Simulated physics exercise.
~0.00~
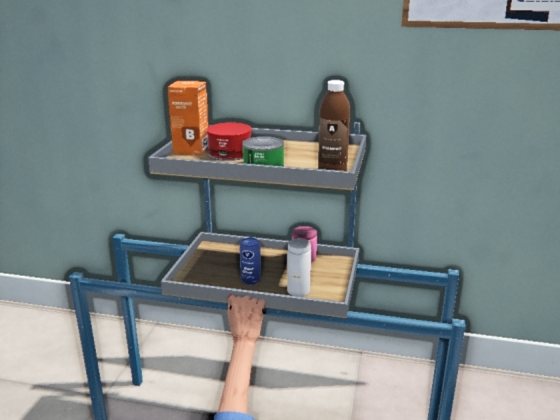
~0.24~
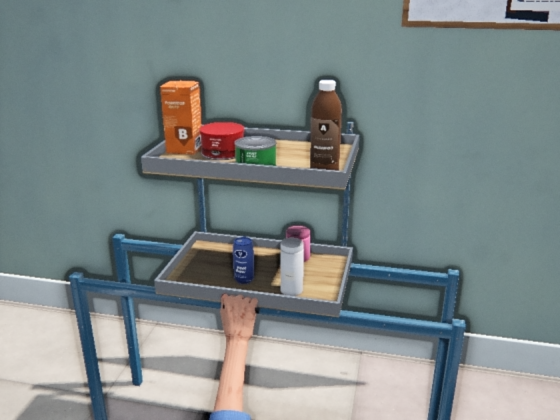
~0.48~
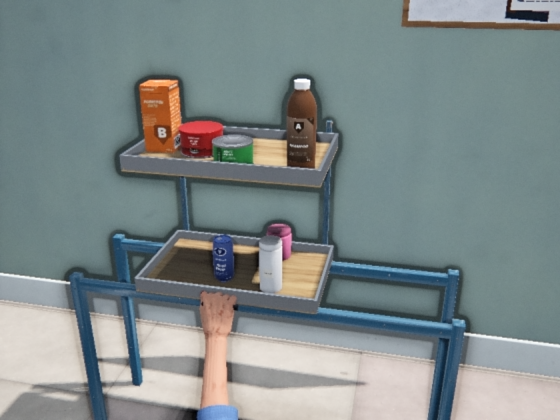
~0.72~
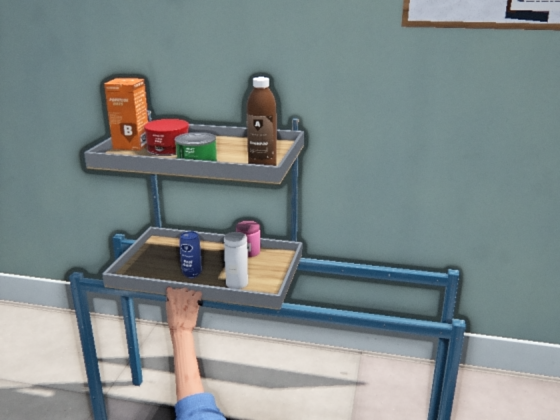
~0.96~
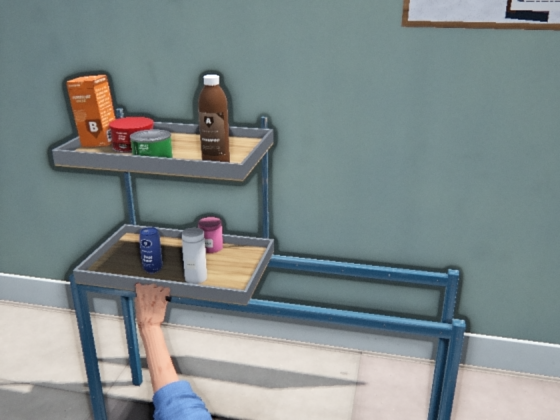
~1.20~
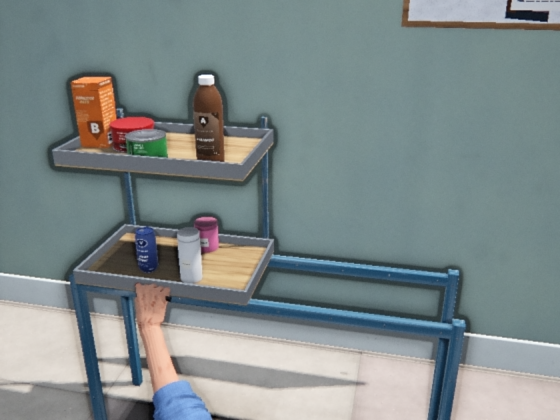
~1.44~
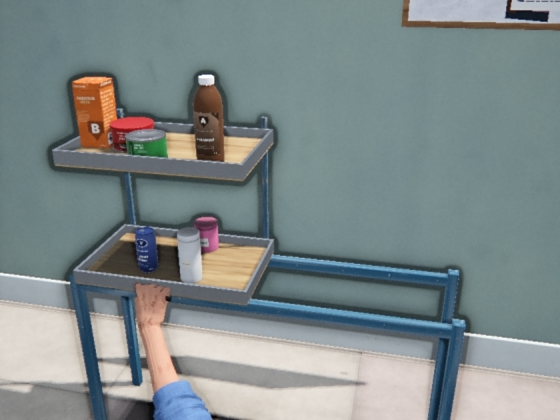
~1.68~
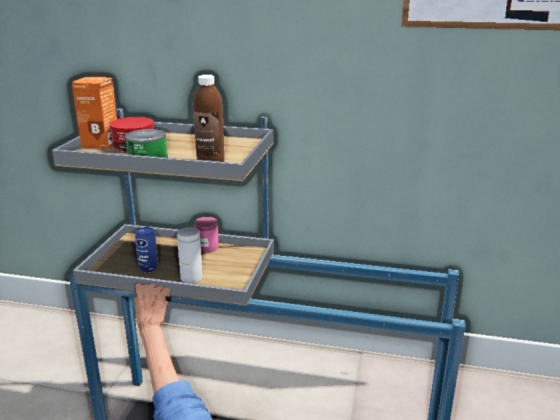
A hand slides the two-tier shelf left until it stops, its items still upright.
